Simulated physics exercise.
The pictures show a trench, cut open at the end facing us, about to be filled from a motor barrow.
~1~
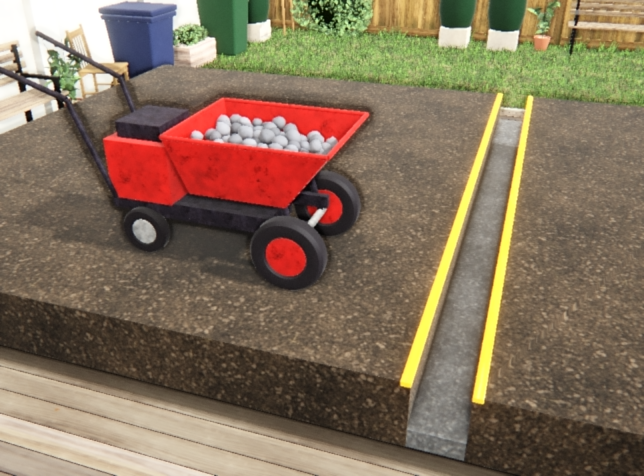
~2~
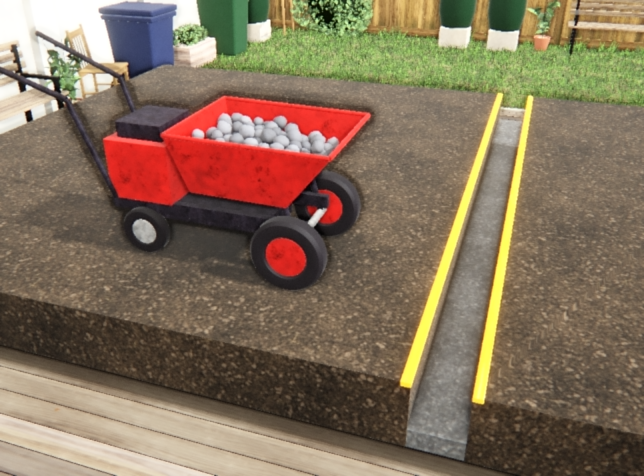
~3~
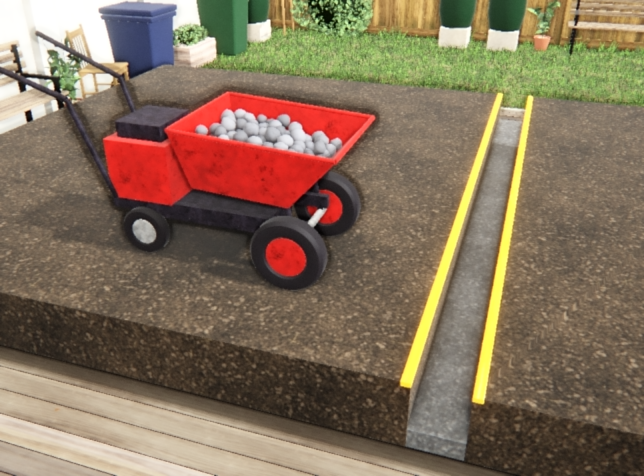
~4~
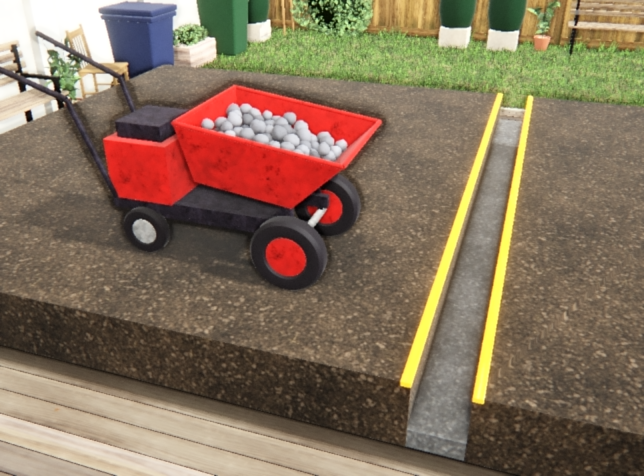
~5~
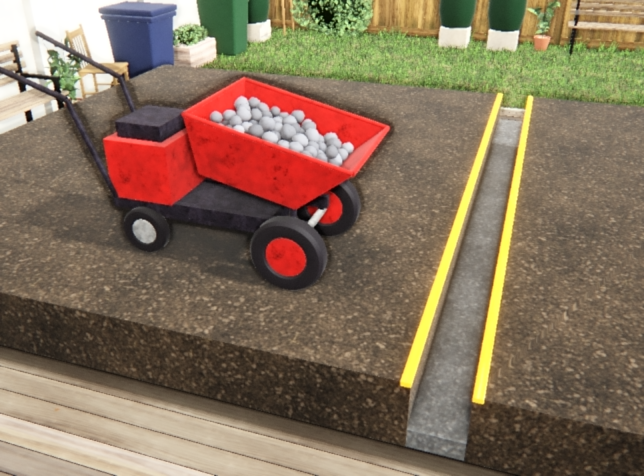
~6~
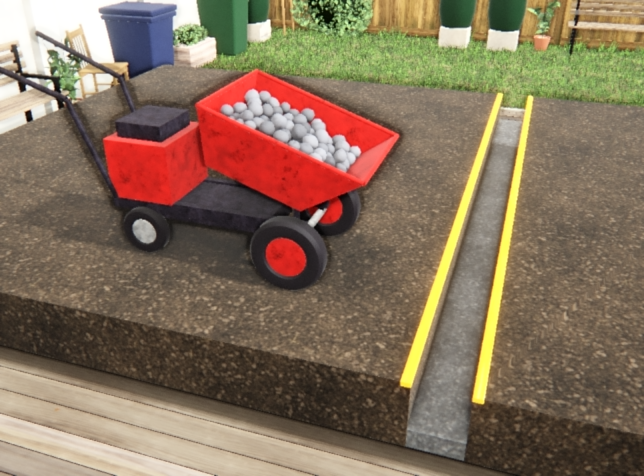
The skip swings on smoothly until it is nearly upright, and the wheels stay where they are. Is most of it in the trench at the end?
In the trench: Over half.
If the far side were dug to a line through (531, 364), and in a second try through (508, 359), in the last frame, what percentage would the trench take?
In turn 80 and 80 in a hundred.
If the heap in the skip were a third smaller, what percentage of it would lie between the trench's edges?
Roughly 70 in a hundred.
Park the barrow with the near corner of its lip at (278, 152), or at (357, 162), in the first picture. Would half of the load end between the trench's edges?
One: The smaller part. Two: Over half.
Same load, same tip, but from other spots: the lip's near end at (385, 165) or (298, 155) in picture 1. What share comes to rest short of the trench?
Near 0 % and 30 %.
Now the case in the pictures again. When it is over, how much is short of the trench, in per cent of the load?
Some 15 per cent.
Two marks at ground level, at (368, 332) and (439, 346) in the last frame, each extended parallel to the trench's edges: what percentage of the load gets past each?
About 90 and 60 per cent.
Soon, skip tipped steeply; all in the skip.
A while on, skip tipped right over; about two thirds in the skip; a small part short of the trench; about a quarter in or heaped over the trench; a stray few falling.
Towards the end, skip tipped right over; a small part in the skip; a small part short of the trench; about two thirds in or heaped over the trench; a stray few beyond it.
Finally, skip tipped right over; a small part in the skip; a small part short of the trench; most in or heaped over the trench; a stray few beyond it.
